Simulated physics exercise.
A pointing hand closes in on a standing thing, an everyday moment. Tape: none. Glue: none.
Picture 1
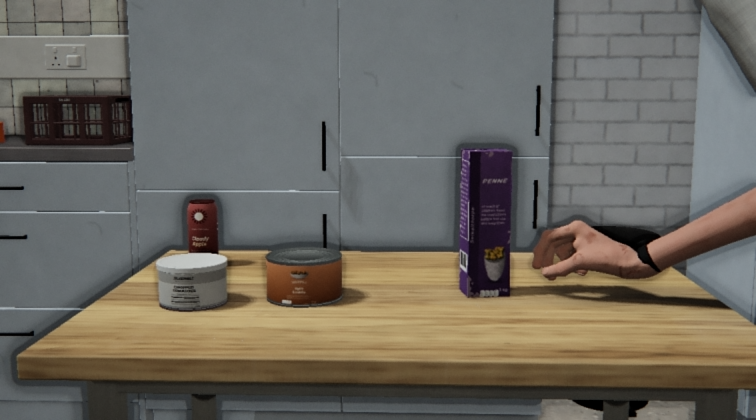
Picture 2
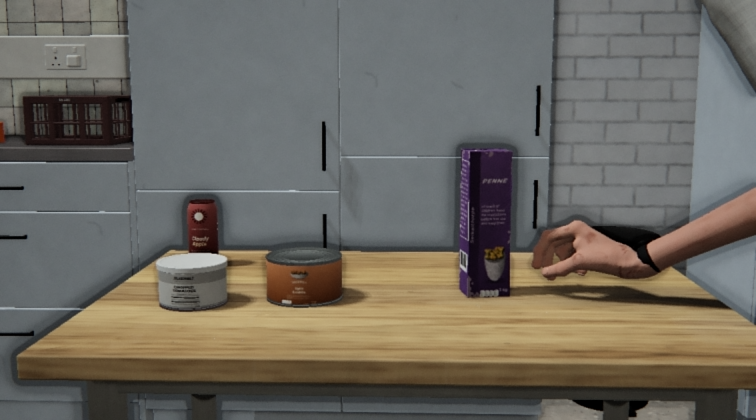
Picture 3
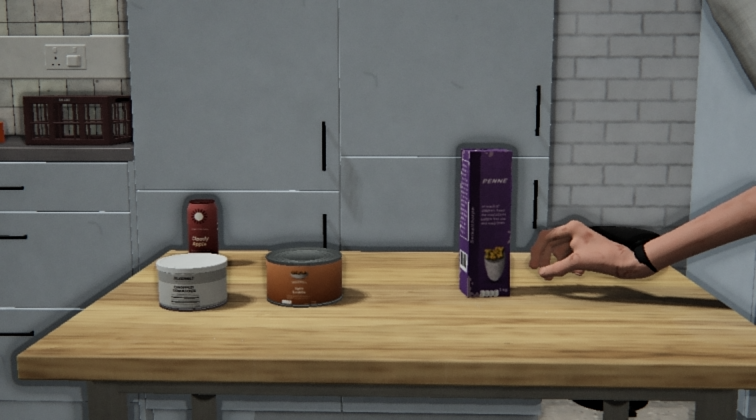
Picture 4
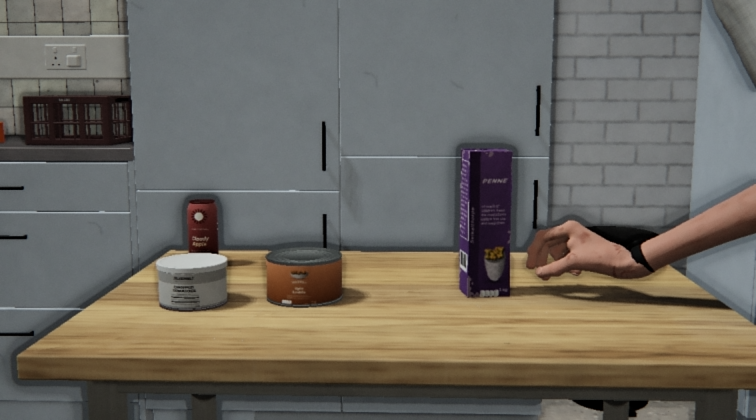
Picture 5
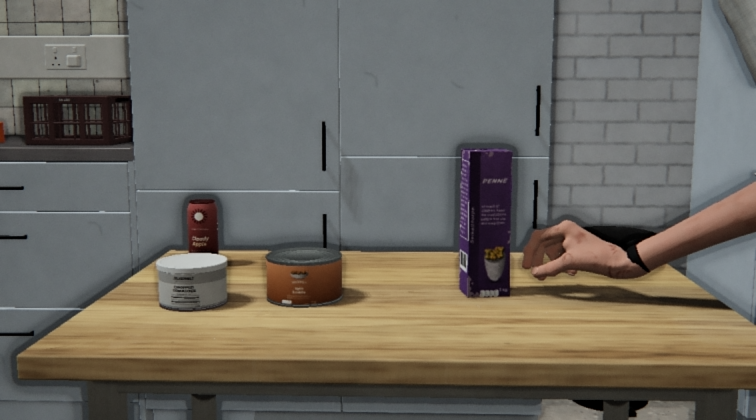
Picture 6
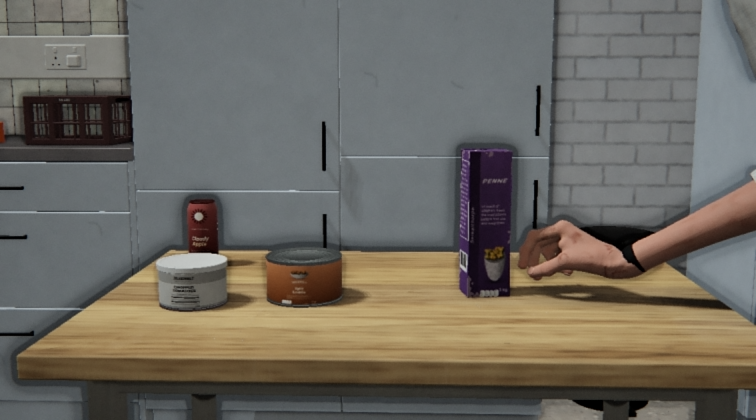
In a kitchen, a hand at the right edged slowly left toward a tall purple carton standing on a wooden table, while two tubs and a small red container sat still on the left.
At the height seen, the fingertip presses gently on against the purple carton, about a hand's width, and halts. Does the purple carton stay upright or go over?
It stands.
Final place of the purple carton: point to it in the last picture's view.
End position, last frame: About (413, 223).
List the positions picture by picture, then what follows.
Purple carton (485, 223), in the first picture.
Purple carton (485, 223), in the second picture.
Purple carton (485, 223), in the third picture.
Purple carton (485, 223), in the fourth picture.
Purple carton (485, 223), in the fifth picture.
Purple carton (485, 223), in the sixth picture.
Then, 0.80 s past the last view, purple carton displaced a little near (462, 223).
Then, 1.40 s past the last view, purple carton displaced about its own width near (432, 223).
Finally, moved from the start, purple carton. Final places as the last picture's camera would see them, purple carton near (412, 223).
